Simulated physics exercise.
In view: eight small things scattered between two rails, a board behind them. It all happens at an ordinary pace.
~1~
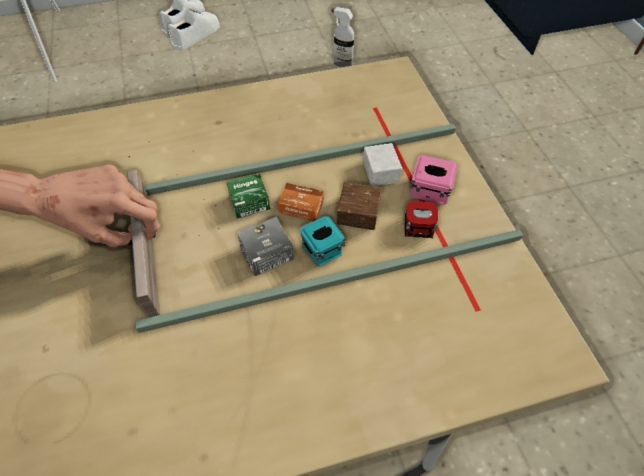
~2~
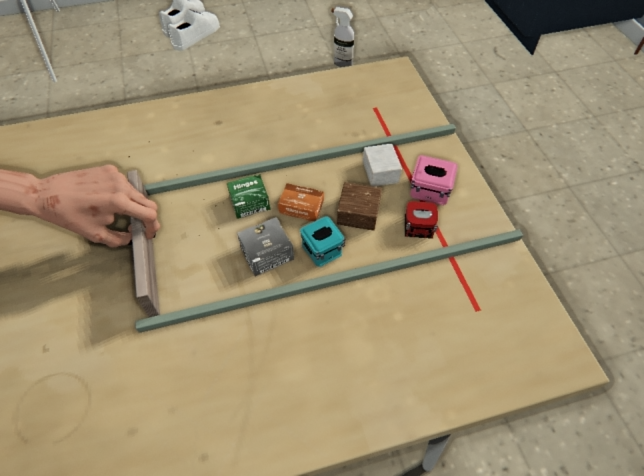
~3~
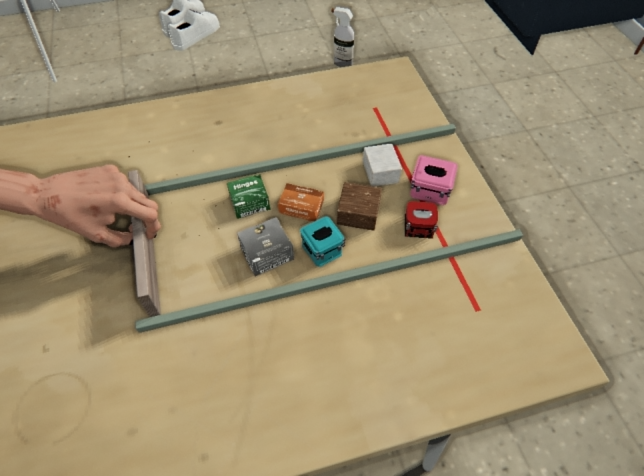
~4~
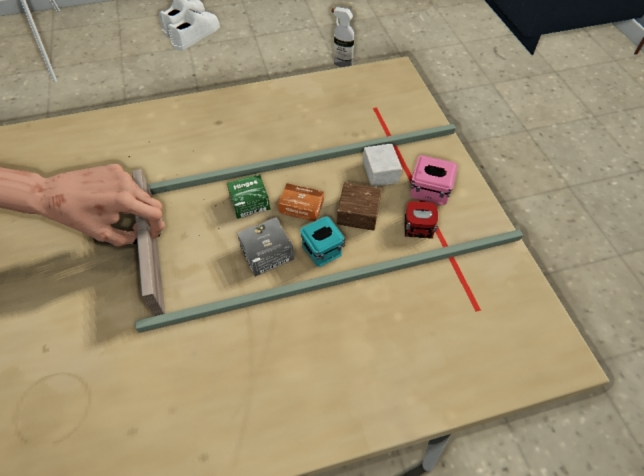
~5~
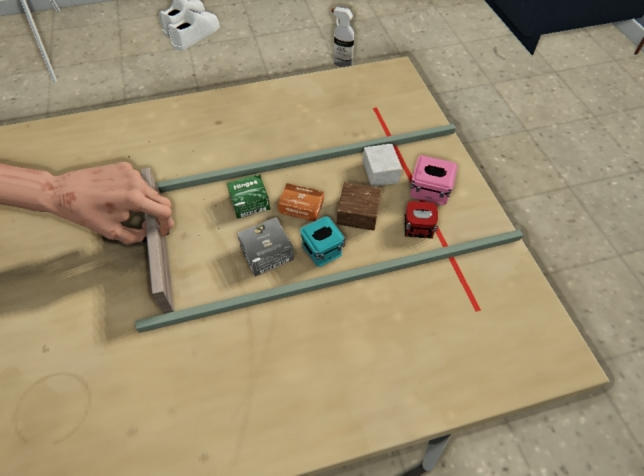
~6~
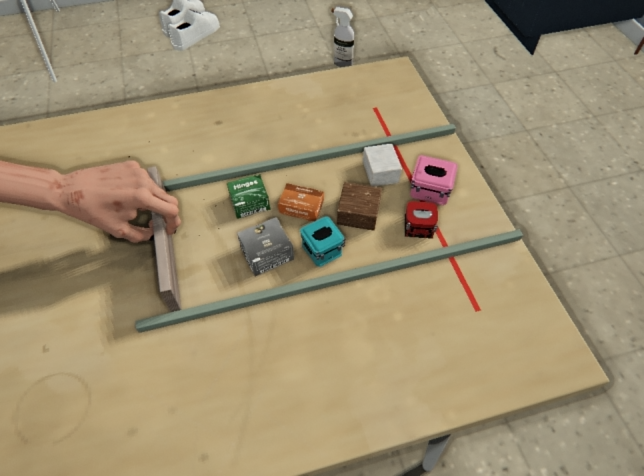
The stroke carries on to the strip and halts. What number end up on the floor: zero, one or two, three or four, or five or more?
The number that fall off is one or two.
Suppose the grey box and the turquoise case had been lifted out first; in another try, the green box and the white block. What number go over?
0 in the first case, 2 in the second.
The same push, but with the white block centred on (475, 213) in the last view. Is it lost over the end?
It comes down.
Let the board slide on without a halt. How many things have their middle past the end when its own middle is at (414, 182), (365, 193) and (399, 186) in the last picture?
The counts: 2, 0 and 0.
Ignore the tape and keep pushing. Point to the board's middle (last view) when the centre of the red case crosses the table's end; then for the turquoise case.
Its middle is around (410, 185) and around (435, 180).
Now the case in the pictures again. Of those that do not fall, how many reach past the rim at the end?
Overhanging: 1.
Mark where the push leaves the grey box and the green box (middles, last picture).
About (457, 216), and the other about (419, 153).
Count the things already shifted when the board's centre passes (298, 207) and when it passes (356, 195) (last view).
5 and 8.
Early on, none off yet; pink case at rest near (433, 180); red case at rest near (421, 220); white block at rest near (382, 165).
Finally, the number that fall off is one or two; lost, red case and pink case.
